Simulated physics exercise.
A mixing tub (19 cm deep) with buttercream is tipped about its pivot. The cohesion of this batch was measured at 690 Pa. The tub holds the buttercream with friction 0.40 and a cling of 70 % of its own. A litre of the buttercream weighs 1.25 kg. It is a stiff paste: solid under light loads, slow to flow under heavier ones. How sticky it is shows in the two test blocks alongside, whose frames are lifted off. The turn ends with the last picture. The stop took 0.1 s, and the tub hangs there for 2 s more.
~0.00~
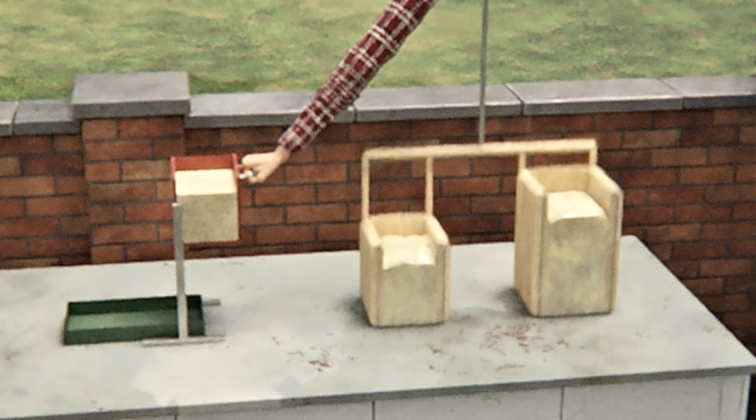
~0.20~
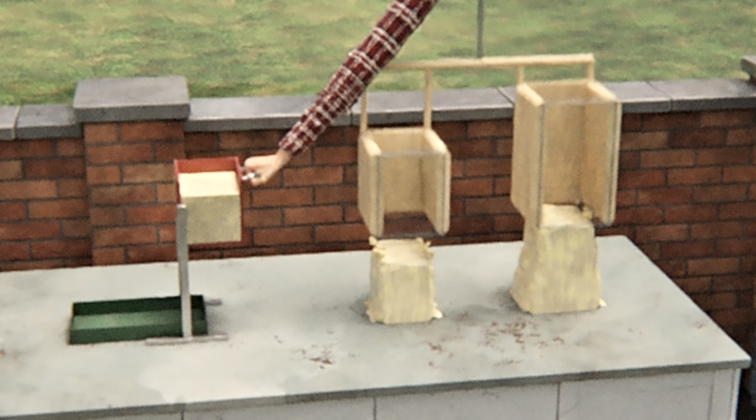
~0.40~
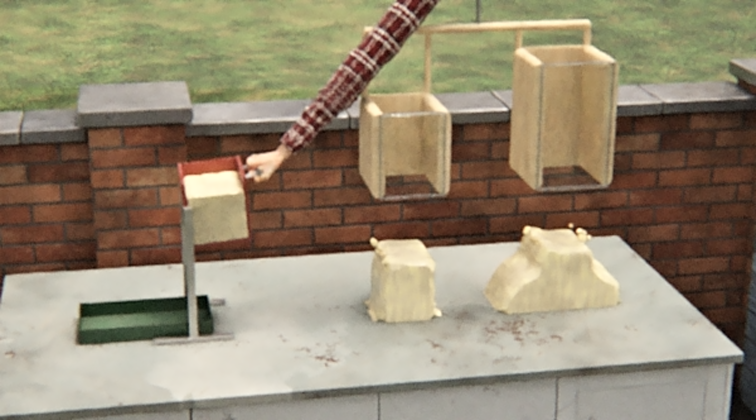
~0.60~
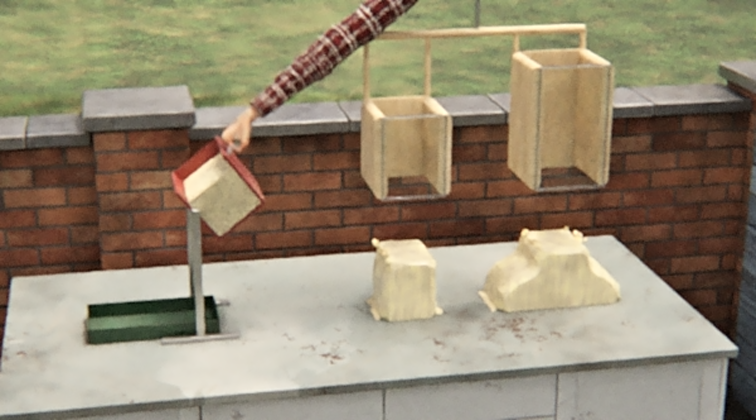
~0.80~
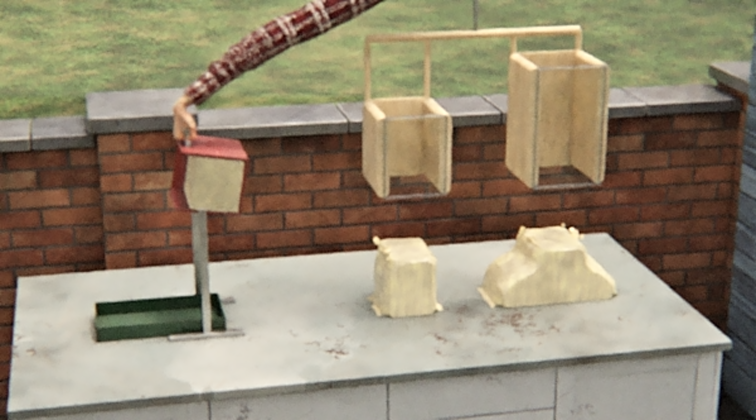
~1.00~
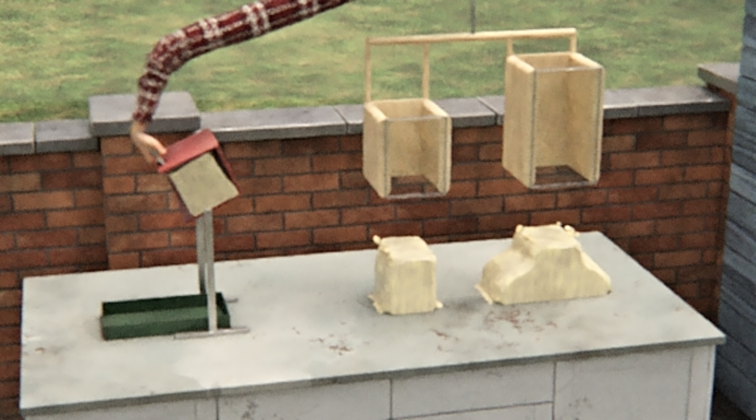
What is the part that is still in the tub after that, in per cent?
Expect roughly 0 %.
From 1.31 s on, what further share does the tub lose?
Some 25 per cent.
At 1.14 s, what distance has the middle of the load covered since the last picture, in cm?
Some 5 cm.
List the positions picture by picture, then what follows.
Handle-side rim at (237, 178), tilt 0 degrees; crest of the buttercream at (193, 193); block heights 21 cm, 33 cm (left to right), in the first frame.
Handle-side rim at (240, 180), tilt 0 degrees; crest of the buttercream at (197, 195); block heights 21 cm, 30 cm (left to right), in the second frame.
Handle-side rim at (243, 178), tilt 4 degrees; crest of the buttercream at (238, 192); block heights 20 cm, 21 cm (left to right), in the third frame.
Handle-side rim at (223, 157), tilt 38 degrees; crest of the buttercream at (229, 170); block heights 20 cm, 20 cm (left to right), in the fourth frame.
Handle-side rim at (183, 155), tilt 81 degrees; crest of the buttercream at (201, 158); block heights 20 cm, 20 cm (left to right), in the fifth frame.
Handle-side rim at (161, 175), tilt 113 degrees; crest of the buttercream at (208, 154); block heights 20 cm, 20 cm (left to right), in the sixth frame.
After 1.14 s, the tub is at 113 degrees and holds 85 %.
After 1.31 s, the tub is at 113 degrees and holds 26 %.
After 1.48 s, the tub is at 113 degrees and holds 0 %.
After 1.65 s, the tub is at 113 degrees and holds 0 %.
After 3.00 s, the tub is at 113 degrees and holds 0 %.
